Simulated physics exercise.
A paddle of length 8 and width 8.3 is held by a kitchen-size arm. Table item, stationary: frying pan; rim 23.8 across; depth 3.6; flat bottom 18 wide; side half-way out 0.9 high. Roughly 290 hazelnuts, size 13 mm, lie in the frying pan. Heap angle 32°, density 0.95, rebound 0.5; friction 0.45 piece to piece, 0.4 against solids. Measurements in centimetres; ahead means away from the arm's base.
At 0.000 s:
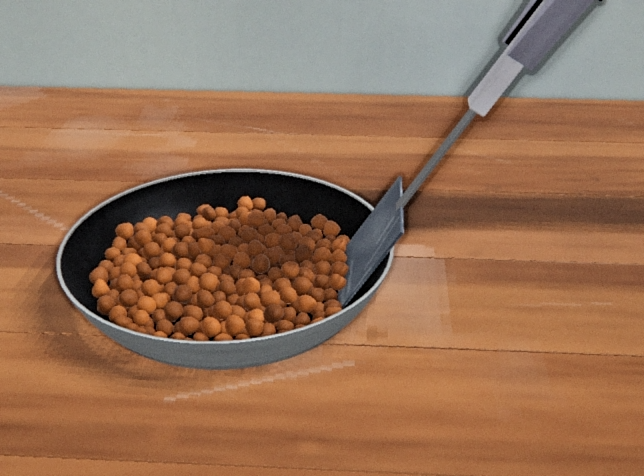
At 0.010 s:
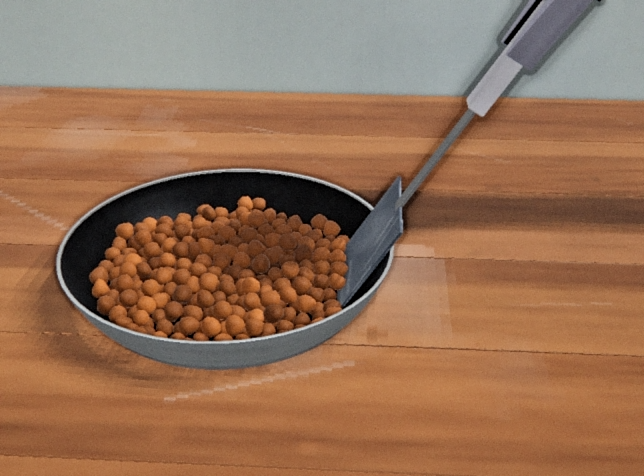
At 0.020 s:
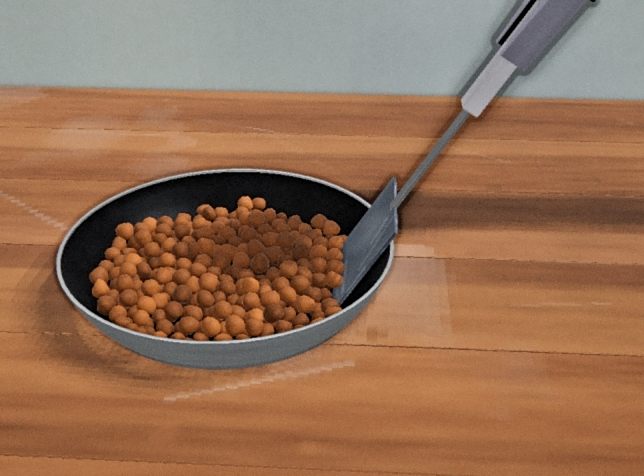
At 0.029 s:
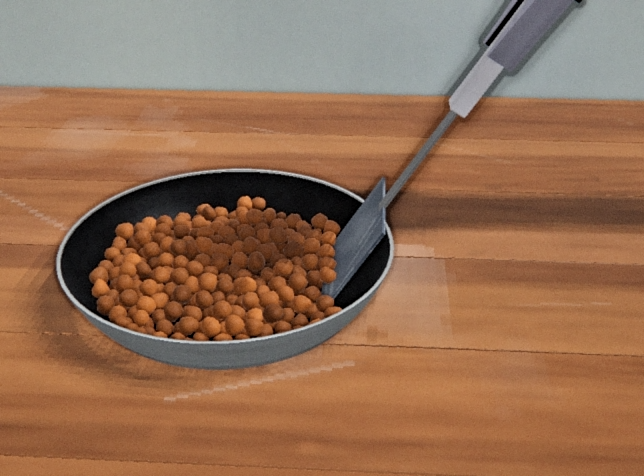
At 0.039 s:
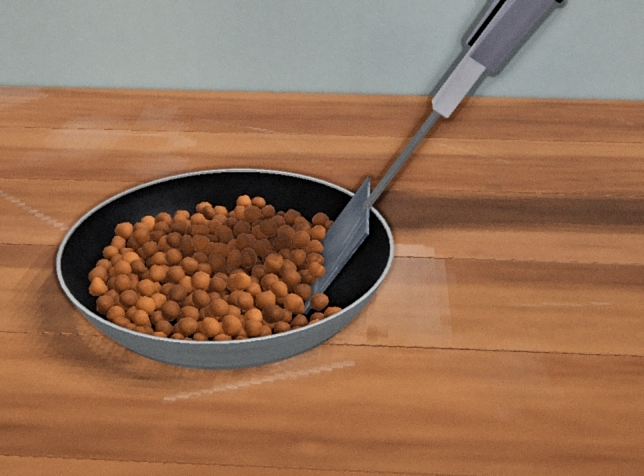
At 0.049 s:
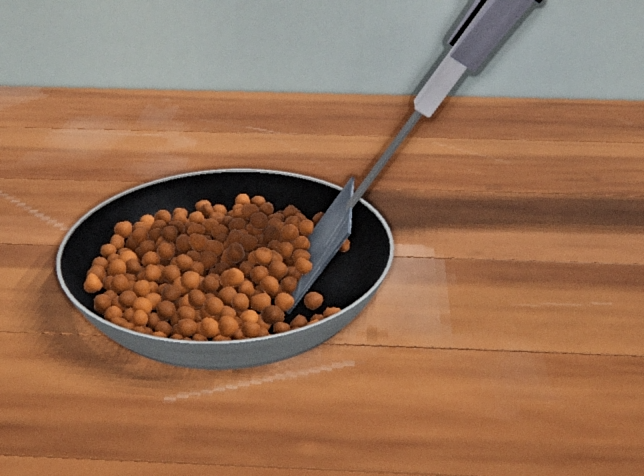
On a wooden tabletop, a grey paddle on a mechanical arm sliding left through a frying pan, pushing heaped brown hazelnuts together.
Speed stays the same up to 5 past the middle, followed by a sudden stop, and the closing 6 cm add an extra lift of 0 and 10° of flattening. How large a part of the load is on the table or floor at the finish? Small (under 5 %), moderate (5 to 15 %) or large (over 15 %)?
Moderate.
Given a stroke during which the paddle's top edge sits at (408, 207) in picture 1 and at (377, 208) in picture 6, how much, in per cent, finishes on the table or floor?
About 0 per cent.
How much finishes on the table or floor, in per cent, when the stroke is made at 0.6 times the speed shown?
Roughly 0 percent ends on the table or floor.
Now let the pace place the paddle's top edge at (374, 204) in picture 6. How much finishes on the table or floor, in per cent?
That share would be about 0 percent.
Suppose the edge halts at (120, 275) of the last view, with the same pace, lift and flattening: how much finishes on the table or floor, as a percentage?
Approximately 25 per cent, I reckon.
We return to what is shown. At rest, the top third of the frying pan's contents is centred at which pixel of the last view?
The centre sits at about (129, 247).
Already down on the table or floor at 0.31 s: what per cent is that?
About 8 per cent.
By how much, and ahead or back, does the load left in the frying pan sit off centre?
I'd say it's roughly 4.0 cm toward the front.
After 0.07 s, sloping 58°, highest piece 6 above the table; 291 in the frying pan.
After 0.10 s, sloping 54°, highest piece 7 above the table; 291 in the frying pan.
After 0.31 s, sloping 48°, highest piece 6 above the table; 263 in the frying pan, 23 on the table or floor, 5 on the blade or in flight.
After 1.36 s, sloping 48°, highest piece 4 above the table; 262 in the frying pan, 29 on the table or floor.
At rest, 262 in the frying pan, 29 on the table or floor. That is 10 % on the table or floor.
